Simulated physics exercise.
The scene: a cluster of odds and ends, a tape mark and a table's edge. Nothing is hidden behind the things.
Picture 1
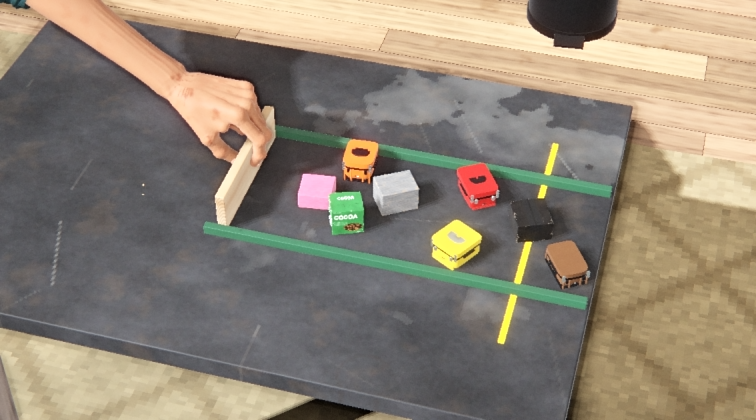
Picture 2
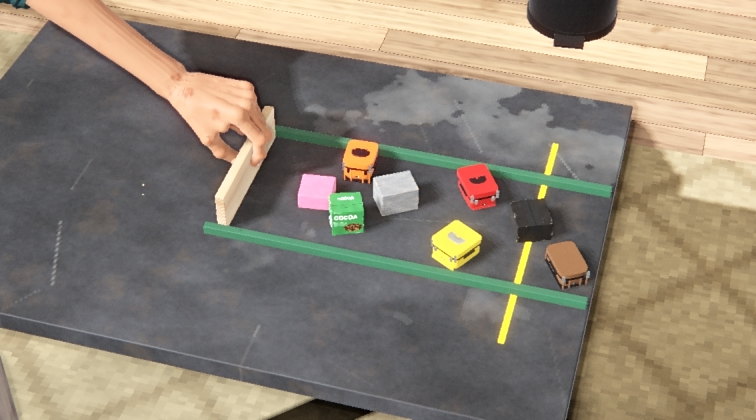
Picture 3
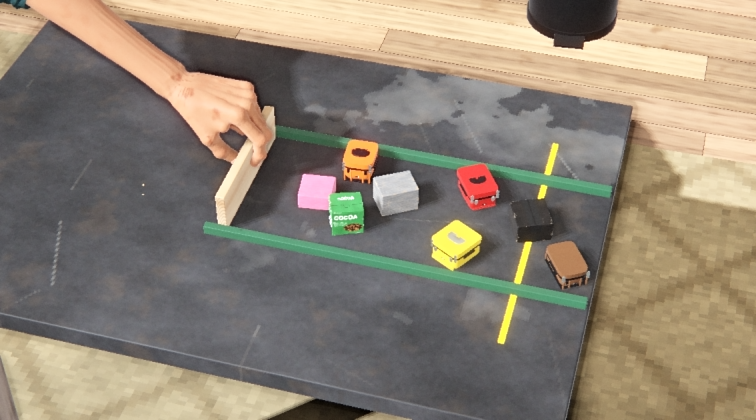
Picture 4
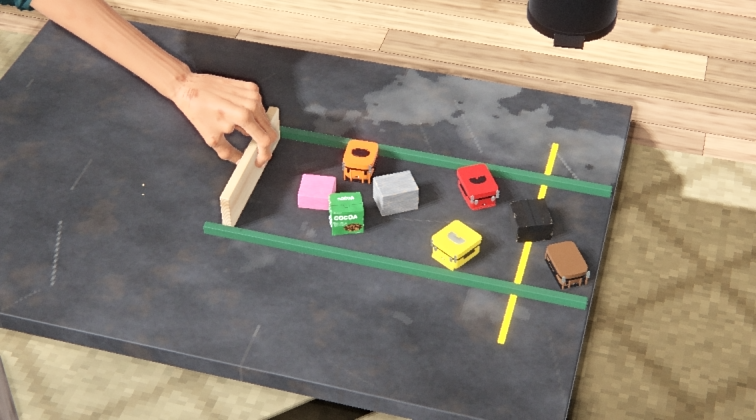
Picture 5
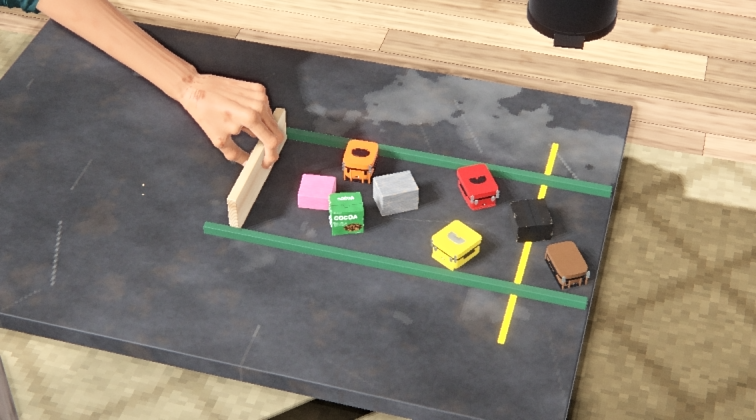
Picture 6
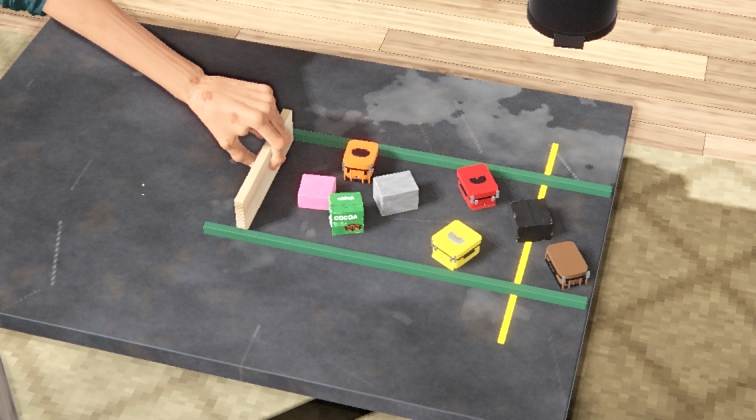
The clip opens on a dark tabletop where a hand holds a light wooden board upright behind a scatter of small coloured blocks and cases between two green strips. After staying still at first, the hand slides the board slightly right, while the objects stay in place.
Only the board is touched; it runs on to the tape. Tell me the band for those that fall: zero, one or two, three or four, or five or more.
Here the number that fall off is one or two.
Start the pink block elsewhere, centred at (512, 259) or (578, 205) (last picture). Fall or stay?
Place by place, it comes down; is lost.
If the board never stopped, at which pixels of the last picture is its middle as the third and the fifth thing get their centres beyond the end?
Its middle is around (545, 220) and later (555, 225).
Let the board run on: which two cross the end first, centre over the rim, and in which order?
In order: The brown case, the black box.
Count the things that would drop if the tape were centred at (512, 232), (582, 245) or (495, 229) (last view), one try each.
It would be 0, 5 and 0.
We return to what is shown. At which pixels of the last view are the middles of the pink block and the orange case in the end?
The pink block at (545, 243), the orange case at (555, 198).
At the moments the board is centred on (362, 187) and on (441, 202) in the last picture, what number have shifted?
At the one place 4, at the other 6.
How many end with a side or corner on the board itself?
3 of them.
Soon after, none off yet; brown case at rest near (567, 266); black box at rest near (531, 221); red case at rest near (477, 188).
In the end, the number that fall off is one or two; gone, black box and brown case.
